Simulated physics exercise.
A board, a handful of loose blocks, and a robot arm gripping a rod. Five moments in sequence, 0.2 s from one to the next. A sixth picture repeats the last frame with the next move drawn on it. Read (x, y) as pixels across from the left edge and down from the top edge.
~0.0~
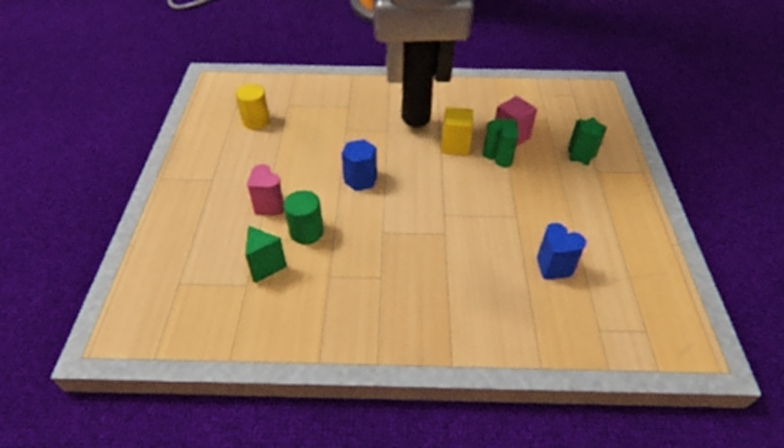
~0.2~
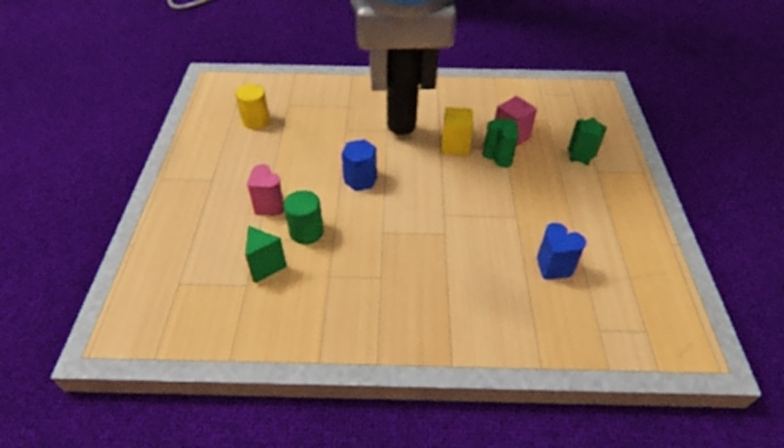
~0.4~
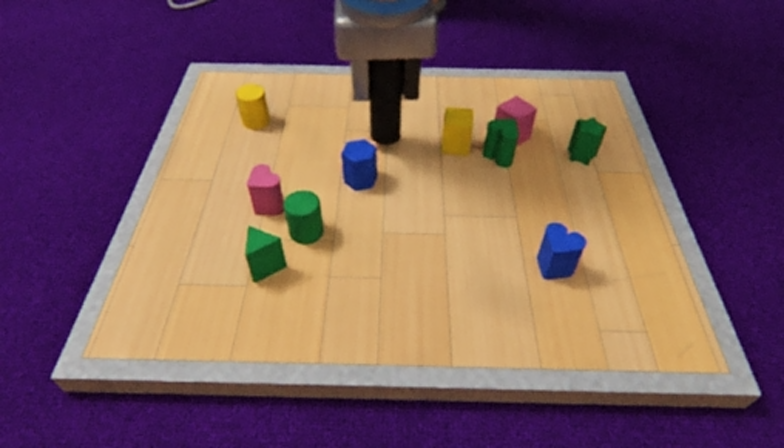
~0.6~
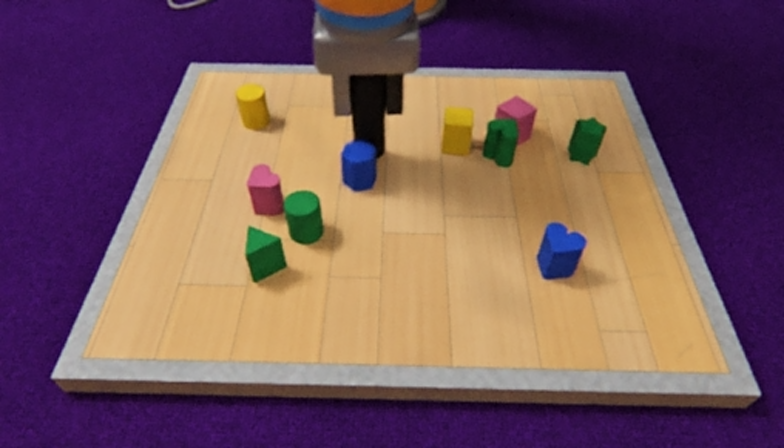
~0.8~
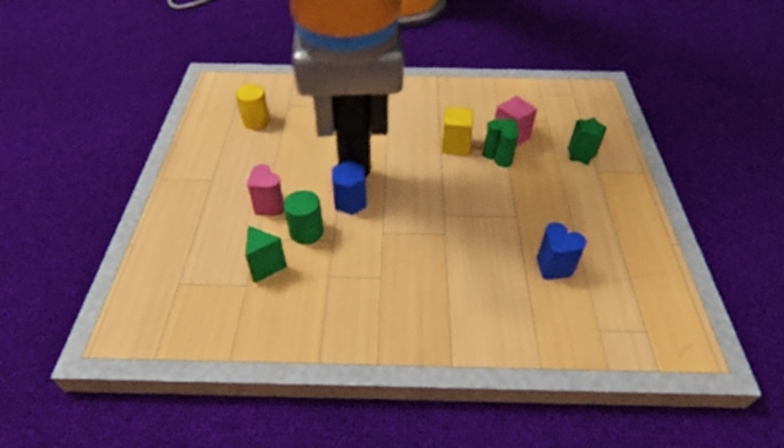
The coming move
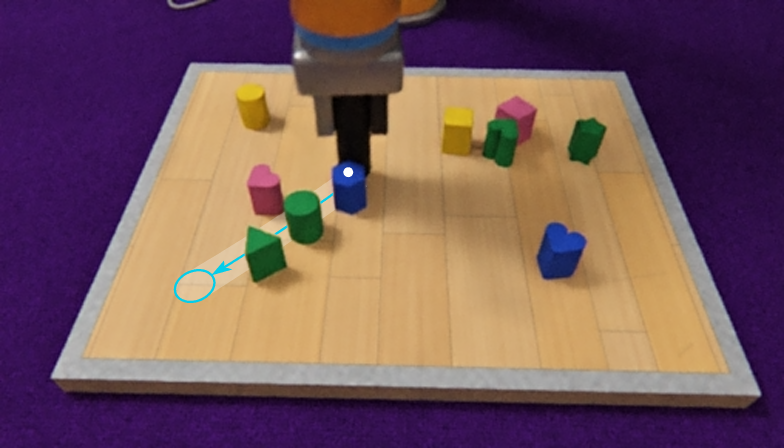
Robot arm moving a rod left and toward the viewer, nudging a blue hexagonal block nearer a green cylinder on a wooden board.
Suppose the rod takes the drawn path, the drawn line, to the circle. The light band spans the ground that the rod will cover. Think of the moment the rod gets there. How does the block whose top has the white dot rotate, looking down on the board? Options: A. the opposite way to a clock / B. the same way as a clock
The correct letter is A.
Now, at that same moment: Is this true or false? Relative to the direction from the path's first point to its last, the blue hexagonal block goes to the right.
It is false.
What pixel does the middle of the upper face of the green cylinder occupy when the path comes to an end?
At roughly (281, 232).
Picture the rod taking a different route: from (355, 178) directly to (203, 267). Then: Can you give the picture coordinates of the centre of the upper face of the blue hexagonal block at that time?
Its top face will be centred at roughly (338, 186).
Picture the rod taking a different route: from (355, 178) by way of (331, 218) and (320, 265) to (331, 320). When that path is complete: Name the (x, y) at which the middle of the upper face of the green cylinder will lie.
Its top centre lands on (277, 224).
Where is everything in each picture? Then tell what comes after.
Lower end of the rod (416, 118), tops of blocks, green triangular block (258, 239), pink heart block (263, 176), green cylinder (302, 202), blue hexagonal block (359, 149), in the first frame.
Rod (402, 125), blocks as before, in the second frame.
Rod (386, 136), blocks as before, in the third frame.
Rod (370, 150), blocks as before, in the fourth frame.
Rod (355, 170), green triangular block (258, 239), pink heart block (263, 176), green cylinder (302, 202), blue hexagonal block (348, 172), in the fifth frame.
The drawn path runs in a line from (355, 178) to (195, 286); the dot is on the blue hexagonal block.
The first path, step by step. One third of the way, rod (307, 204); green cylinder (297, 208); blue hexagonal block (338, 193), turned 75° anticlockwise.
Two thirds of the way, rod (253, 240); green triangular block (253, 248), turned 40° clockwise; green cylinder (281, 232); blue hexagonal block (338, 193), turned 75° anticlockwise.
At the end, rod (191, 278); green triangular block (253, 248), turned 40° clockwise; pink heart block not moved; green cylinder (281, 232); blue hexagonal block (338, 193), turned 75° anticlockwise.
